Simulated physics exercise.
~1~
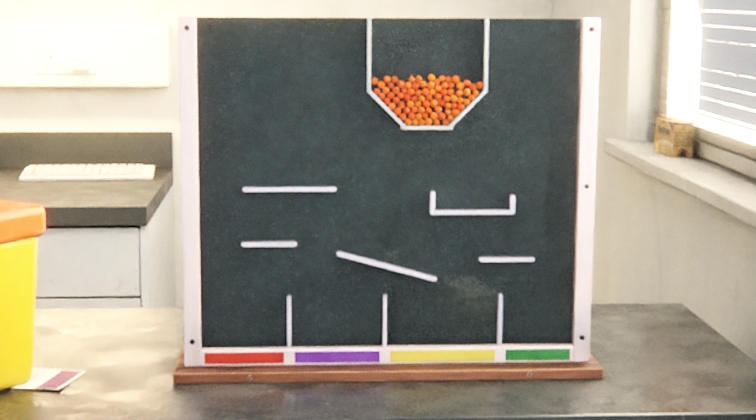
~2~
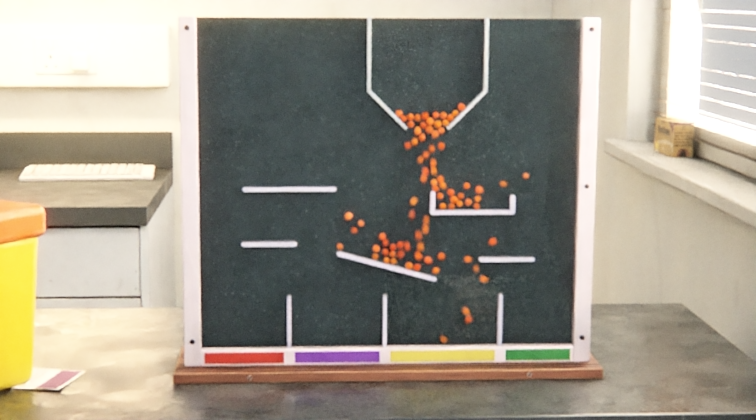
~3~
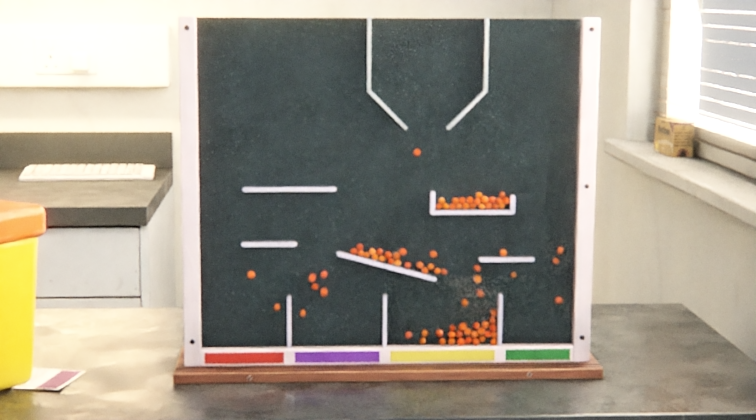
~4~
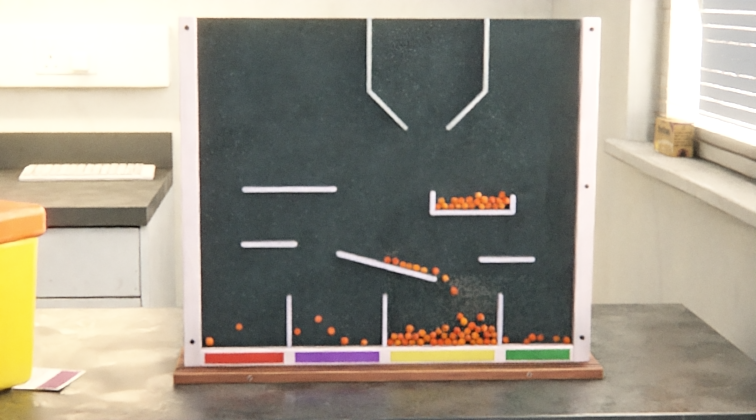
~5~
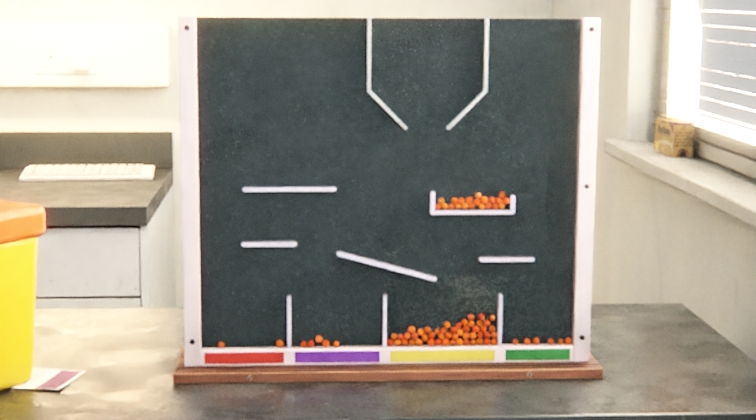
In the video, small orange beads pour from an opened hopper in an upright board, bouncing off fixed ledges. Most settle in the yellow bin, many stay caught in the tray-shaped ledge, and a few come to rest in the purple, green and red bins.
